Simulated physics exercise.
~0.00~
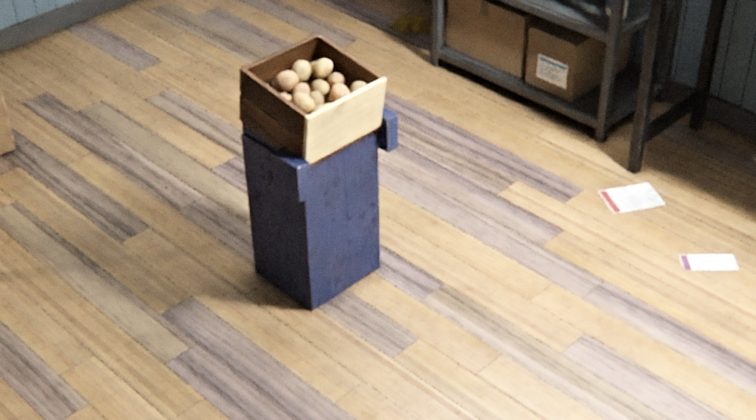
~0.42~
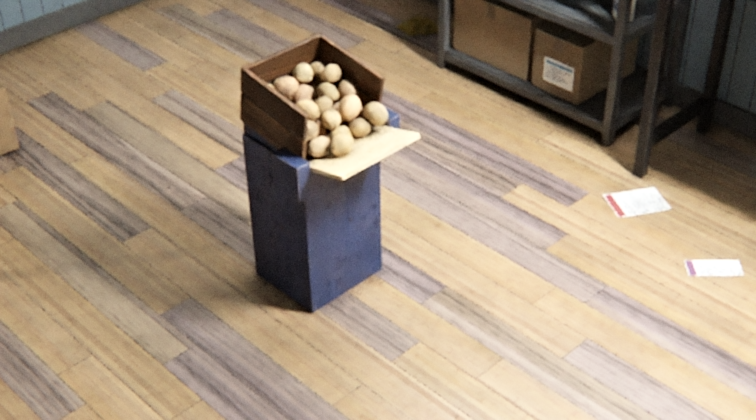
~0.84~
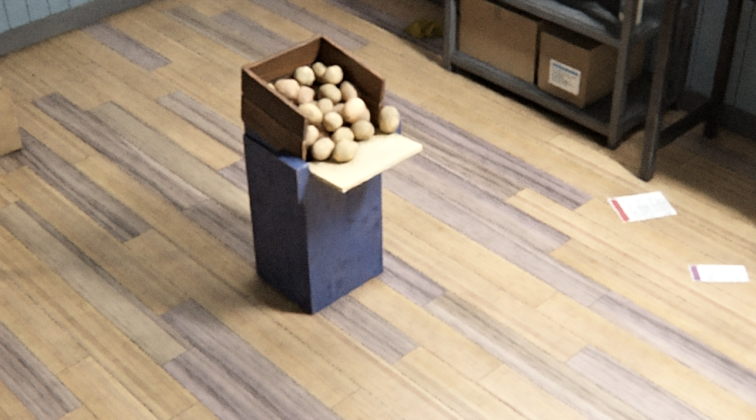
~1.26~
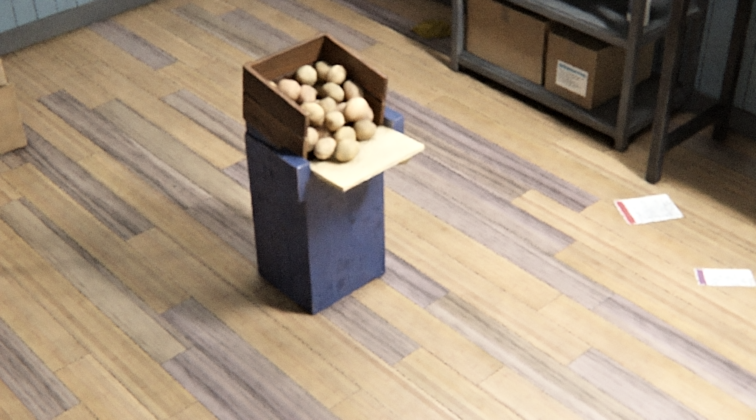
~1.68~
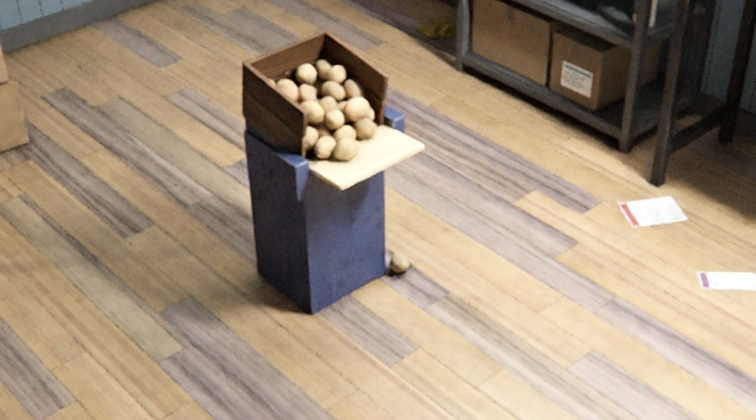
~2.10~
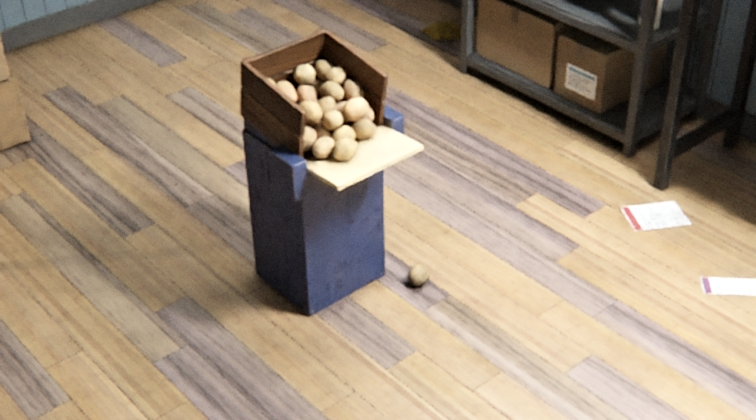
A wooden chute of potatoes on a blue stand opening its front flap, potatoes slumping forward, one dropping and rolling right across floorboards.
